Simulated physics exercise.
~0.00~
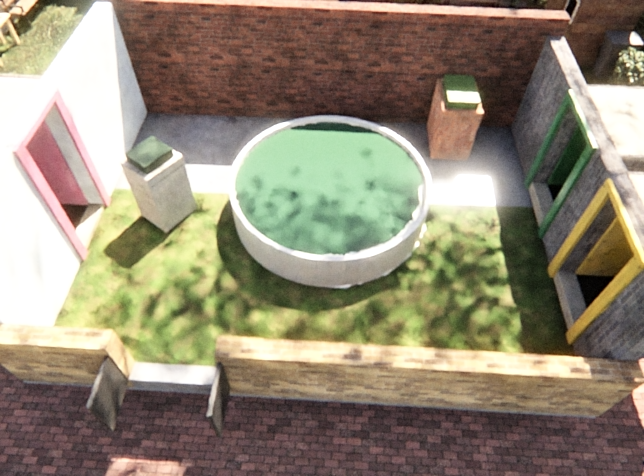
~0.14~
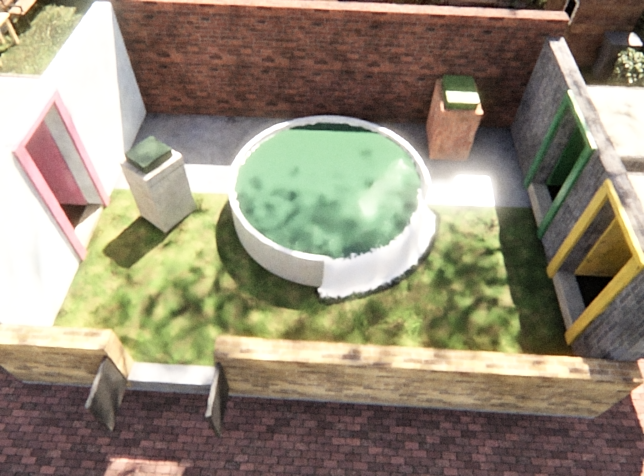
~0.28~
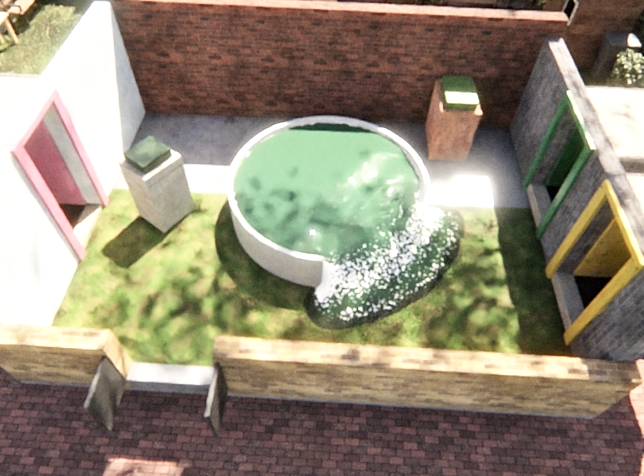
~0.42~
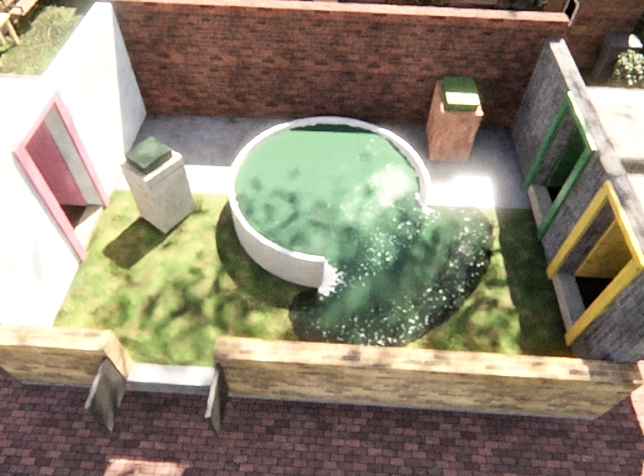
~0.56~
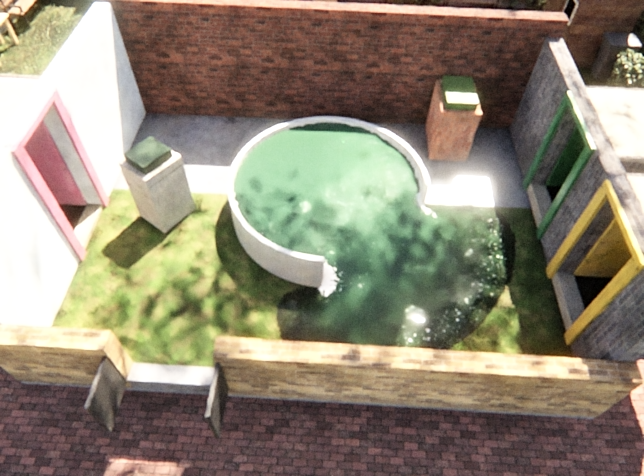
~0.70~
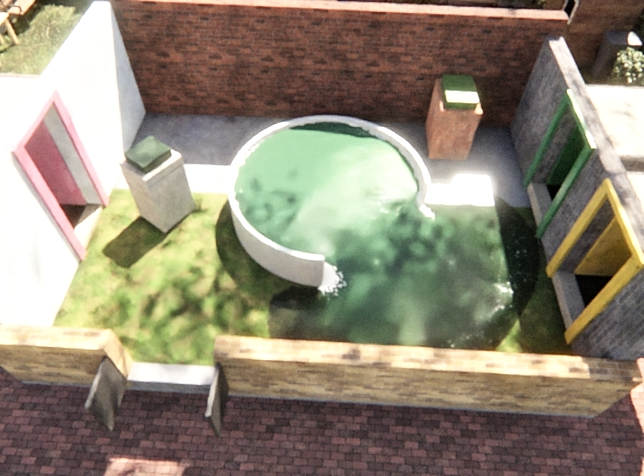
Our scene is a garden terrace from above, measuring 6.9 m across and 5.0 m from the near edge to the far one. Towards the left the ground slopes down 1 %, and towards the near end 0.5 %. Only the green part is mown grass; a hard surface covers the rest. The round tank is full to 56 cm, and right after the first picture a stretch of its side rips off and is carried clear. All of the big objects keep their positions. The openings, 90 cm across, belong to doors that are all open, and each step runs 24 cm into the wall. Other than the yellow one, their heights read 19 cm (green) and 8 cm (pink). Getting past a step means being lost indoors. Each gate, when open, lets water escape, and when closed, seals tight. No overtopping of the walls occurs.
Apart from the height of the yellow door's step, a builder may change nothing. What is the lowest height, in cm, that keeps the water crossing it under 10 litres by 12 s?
About 34 cm.
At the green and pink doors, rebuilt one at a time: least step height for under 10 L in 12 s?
You'd want about 16 centimetres at green and about 9.0 centimetres at pink.
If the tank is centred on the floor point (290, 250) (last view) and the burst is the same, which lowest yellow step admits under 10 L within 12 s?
That setup calls for roughly 33 cm.
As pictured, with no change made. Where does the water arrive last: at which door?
The pink door comes last.
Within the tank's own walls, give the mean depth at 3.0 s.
Averaged depth comes out at about 23 cm.
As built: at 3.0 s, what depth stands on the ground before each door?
Yellow door 33 cm, green door 14 cm, pink door 0 cm.
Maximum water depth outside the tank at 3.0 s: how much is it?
Around 36 centimetres.
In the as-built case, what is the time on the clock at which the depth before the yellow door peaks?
Around 2.4 seconds.
After 1.4 s water covers 35 % of the floor, deepest (28 cm) near (404, 363); 19 cm at the yellow door, 0 litres in over its 18 cm step.
After 3.0 s water covers 50 % of the floor, deepest (36 cm) near (550, 384); 33 cm at the yellow door, 73 litres in over its 18 cm step.
After 12.0 s water covers 100 % of the floor, deepest (14 cm) near (88, 245); 8 cm at the yellow door, 126 litres in over its 18 cm step.
At the yellow door as built, the water arrived by 1.0 s and peaked near 37 cm at 2.4 s.
Run again over the same 12 s with other heights there, 19 litres in over 30.5 cm, 1 litre over 41 cm. The limit of 10 litres is kept from about 34 cm up.
